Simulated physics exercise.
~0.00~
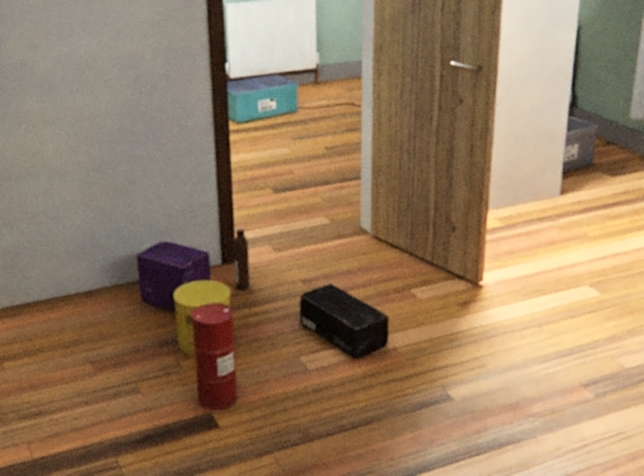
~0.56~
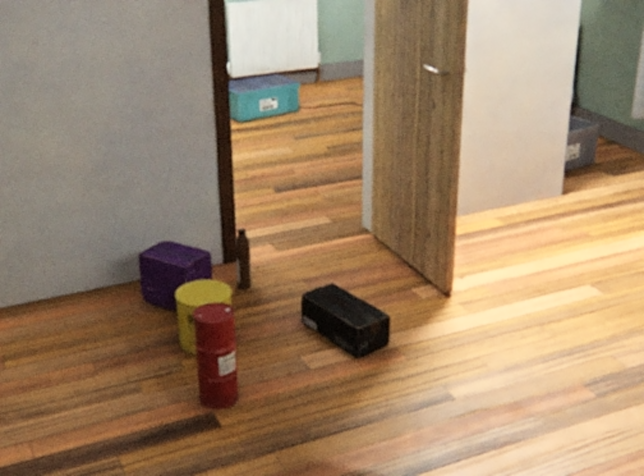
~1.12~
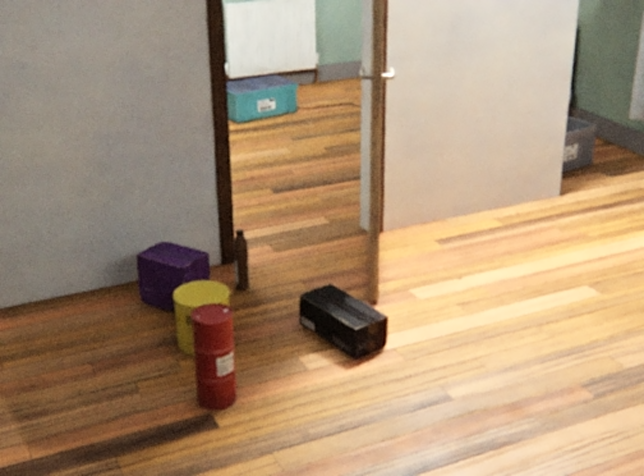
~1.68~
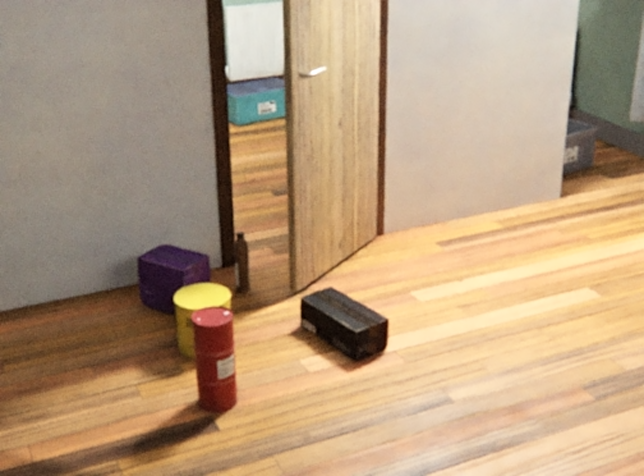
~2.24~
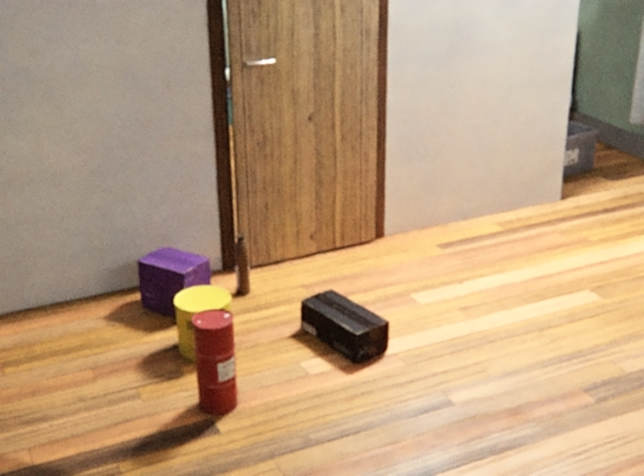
The footage shows an open wooden door in a room with a wood floor, near a purple box, a yellow pail, a red canister, a brown bottle and a black box. The door swings steadily leftward until it is nearly closed, while the objects stay in place.
